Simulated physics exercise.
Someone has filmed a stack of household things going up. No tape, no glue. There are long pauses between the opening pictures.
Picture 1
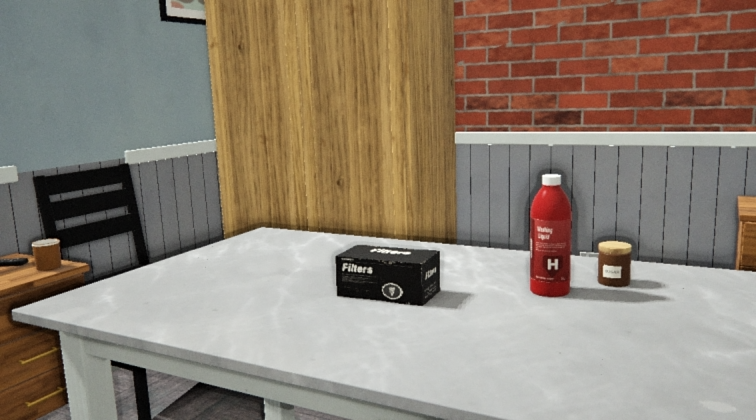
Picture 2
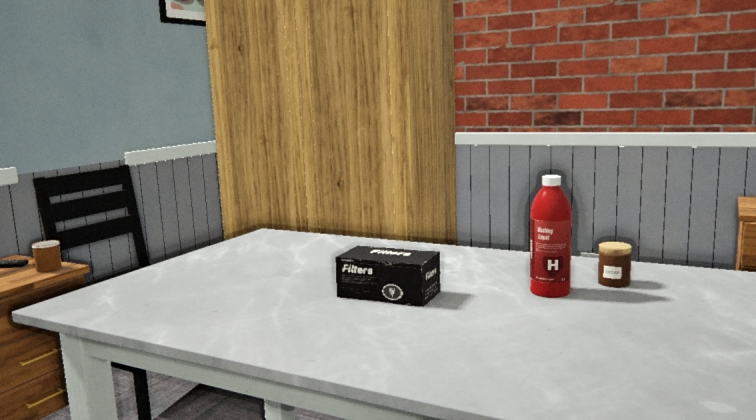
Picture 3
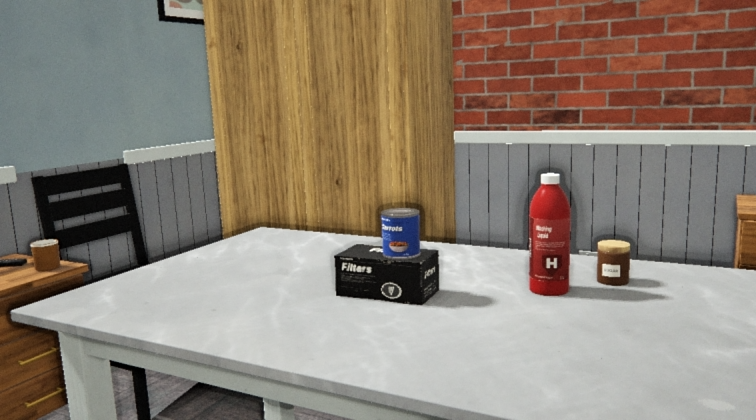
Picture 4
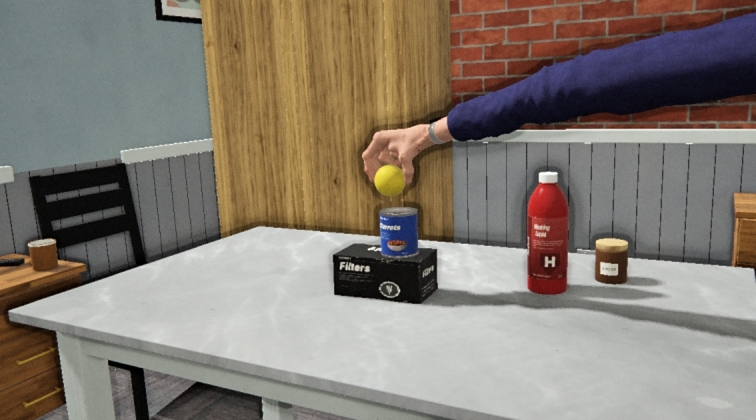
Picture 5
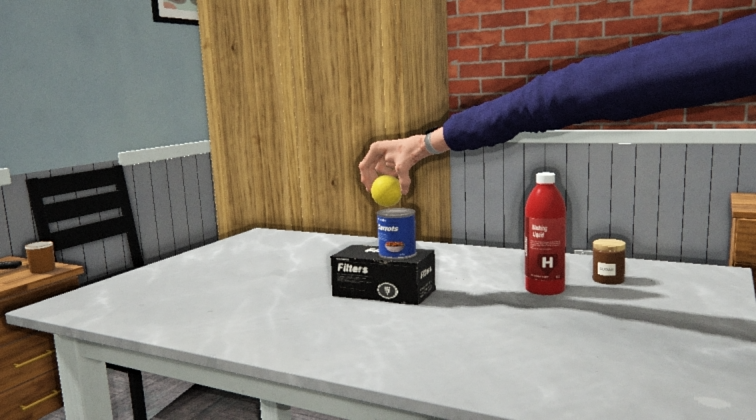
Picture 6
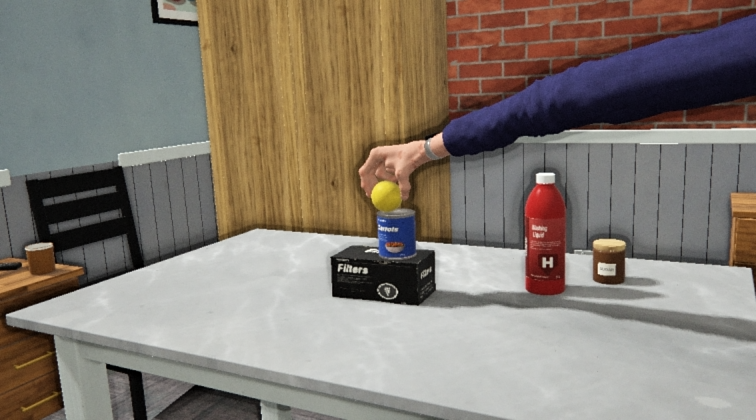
A blue can appeared on top of the black box beside the red bottle and small brown jar, then a hand reached in from the right and lowered a yellow lemon onto the can.
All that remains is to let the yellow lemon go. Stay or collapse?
It stays up.
Then, 0.90 s on from there, no change.
Then, 2.10 s on from there, yellow lemon resting near (387, 197).
In the end, all 5 unmoved. At the end, from the last picture's camera, yellow lemon near (388, 197). The pile holds.
